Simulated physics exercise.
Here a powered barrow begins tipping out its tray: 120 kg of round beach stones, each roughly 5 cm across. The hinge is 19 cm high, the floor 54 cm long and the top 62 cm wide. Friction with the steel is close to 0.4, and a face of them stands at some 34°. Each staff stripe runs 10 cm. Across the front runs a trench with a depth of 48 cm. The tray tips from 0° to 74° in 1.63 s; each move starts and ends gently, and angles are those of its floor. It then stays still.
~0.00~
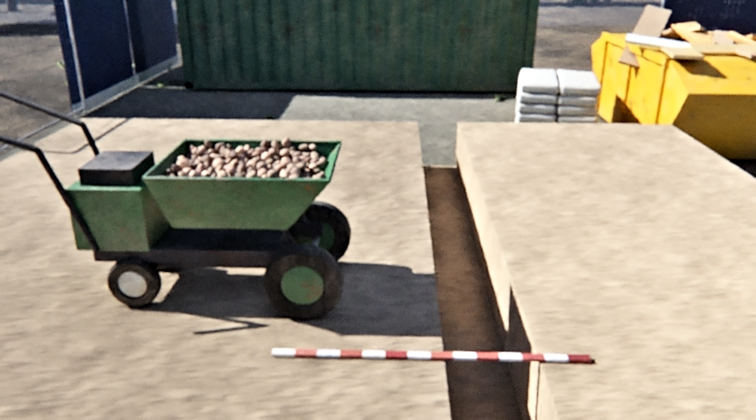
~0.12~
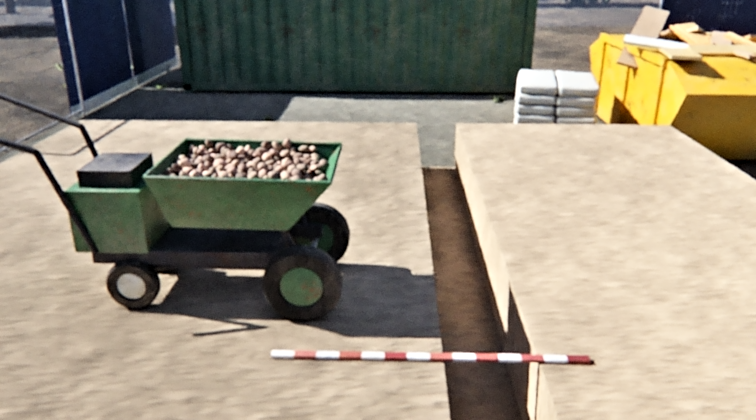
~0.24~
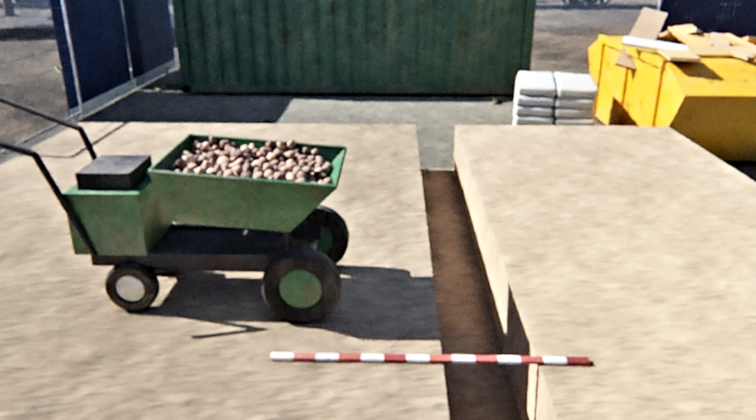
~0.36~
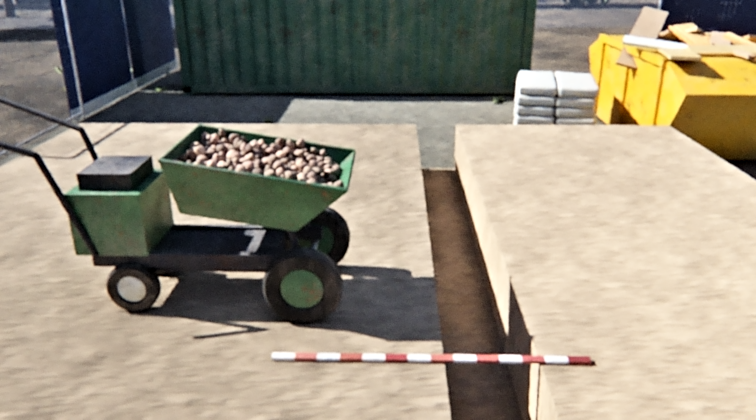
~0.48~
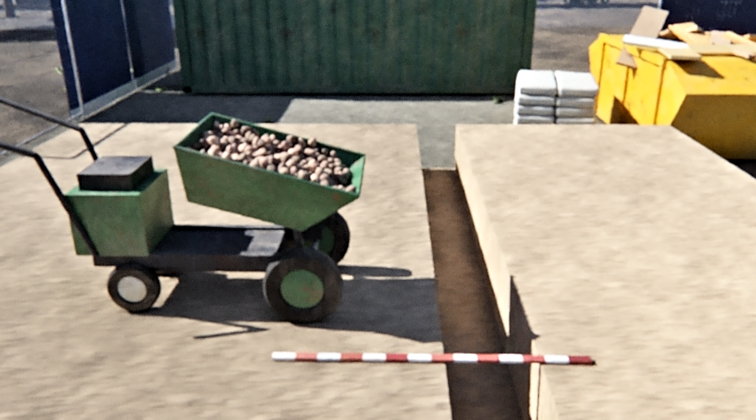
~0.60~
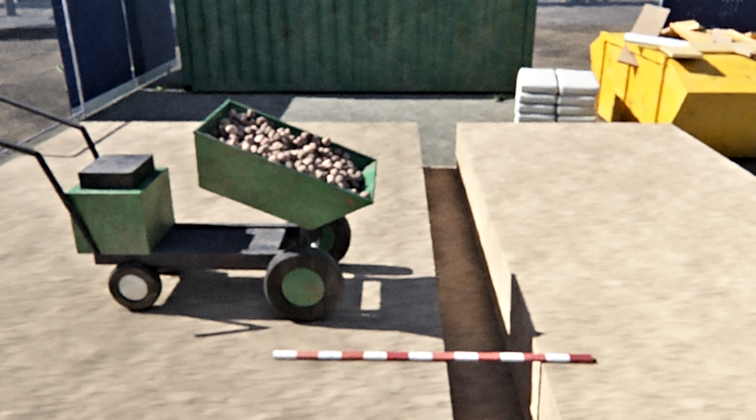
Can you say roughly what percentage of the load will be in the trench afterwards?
Roughly 100 per cent, I would say.
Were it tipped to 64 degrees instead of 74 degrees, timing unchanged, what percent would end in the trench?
About 100 per cent would end up in the trench.
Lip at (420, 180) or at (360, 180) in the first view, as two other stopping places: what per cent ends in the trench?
About 30 per cent first, then about 100 per cent.
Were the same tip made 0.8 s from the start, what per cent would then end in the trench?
About 100 percent, I'd say.
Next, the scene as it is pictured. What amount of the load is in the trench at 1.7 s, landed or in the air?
About 70 per cent by then.
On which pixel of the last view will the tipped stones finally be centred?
I'd put it close to (478, 357).
After 1.2 s the floor is at 62°; 95 % in the tray, 5 % short of the trench, 1 % in the trench; the foremost stones are at (449, 276).
After 1.7 s the floor is at 74°; 24 % in the tray, 4 % short of the trench, 72 % in the trench; the foremost stones are at (507, 353).
After 2.1 s the floor is at 74°; 4 % in the tray, 3 % short of the trench, 93 % in the trench; the foremost stones are at (510, 361).
After 4.0 s the floor is at 74°; 0 % in the tray, 100 % in the trench; the foremost stones are at (502, 332).
